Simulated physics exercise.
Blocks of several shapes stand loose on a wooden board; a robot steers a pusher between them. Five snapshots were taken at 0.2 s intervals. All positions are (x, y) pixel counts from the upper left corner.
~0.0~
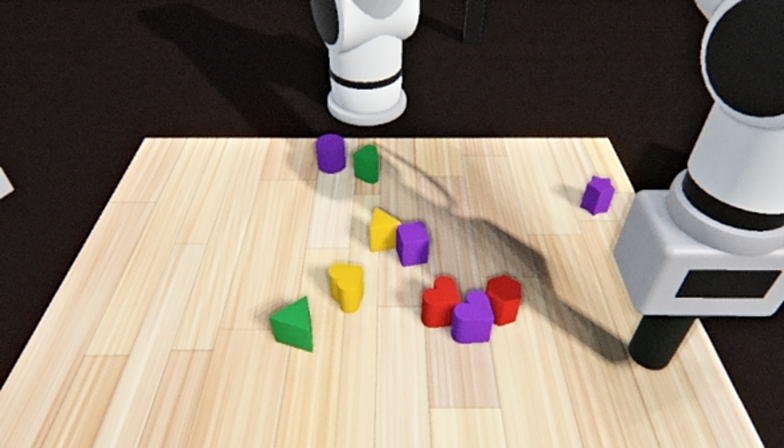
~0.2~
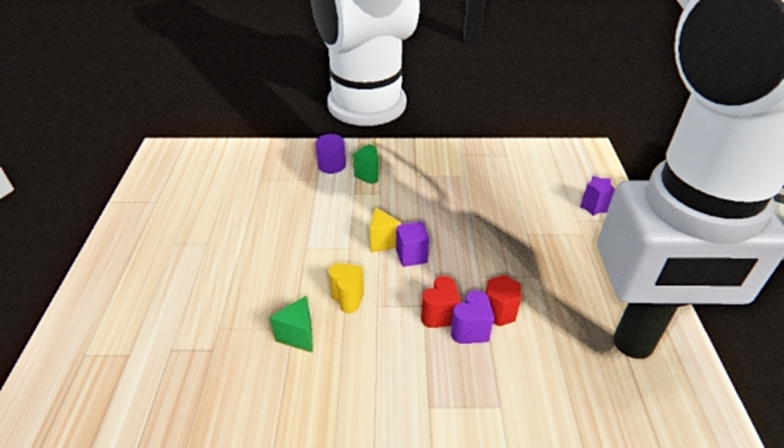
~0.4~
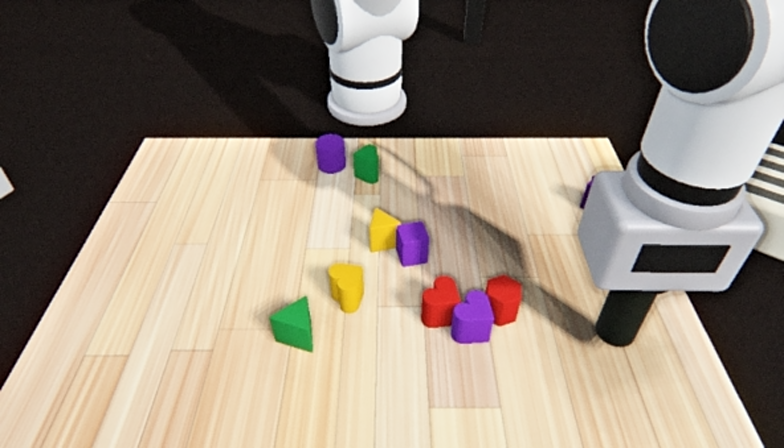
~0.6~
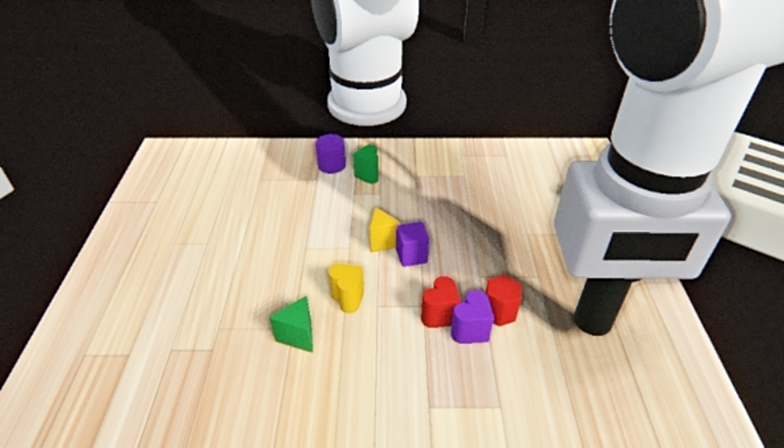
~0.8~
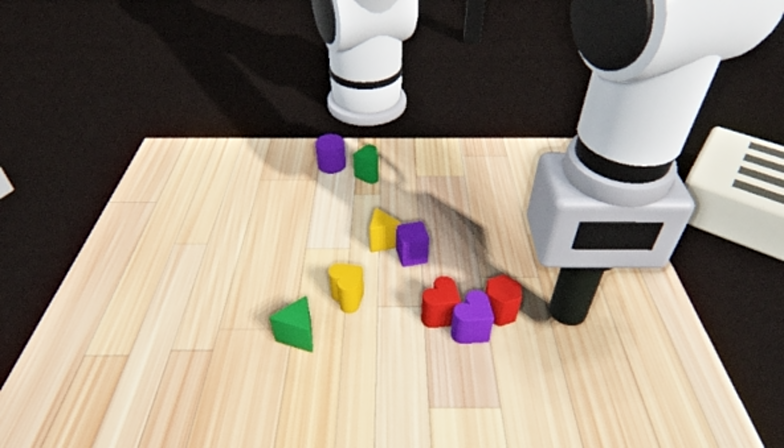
On a pale wooden board against a dark background, seen from above at a fixed angle, a white robot arm reaches in at the right while a white base stands at the far edge. Small purple, green, yellow and red blocks lie scattered, with a purple heart between two red blocks right of centre. The arm slides its black pusher steadily left and slightly away towards the red blocks, touching none, while every block stays still.
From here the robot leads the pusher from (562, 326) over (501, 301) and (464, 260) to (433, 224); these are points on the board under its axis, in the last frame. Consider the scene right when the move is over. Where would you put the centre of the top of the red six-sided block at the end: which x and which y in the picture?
At (447, 255).
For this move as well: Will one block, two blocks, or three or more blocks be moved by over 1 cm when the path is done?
Moved: 1.
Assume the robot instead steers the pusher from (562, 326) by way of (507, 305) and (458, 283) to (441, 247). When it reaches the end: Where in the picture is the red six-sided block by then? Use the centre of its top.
When the path ends, it will be at (424, 260).
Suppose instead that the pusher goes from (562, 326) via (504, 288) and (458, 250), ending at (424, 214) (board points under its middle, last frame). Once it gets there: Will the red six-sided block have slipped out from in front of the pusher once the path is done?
It seems so.
The first path, step by step. One third of the way, pusher at (504, 286); red six-sided block at (471, 271).
Two thirds of the way, pusher at (466, 244); red six-sided block at (447, 255), turned 90° anticlockwise.
At the end, pusher at (434, 209); purple four-sided block in place; red six-sided block at (447, 255), turned 90° anticlockwise.
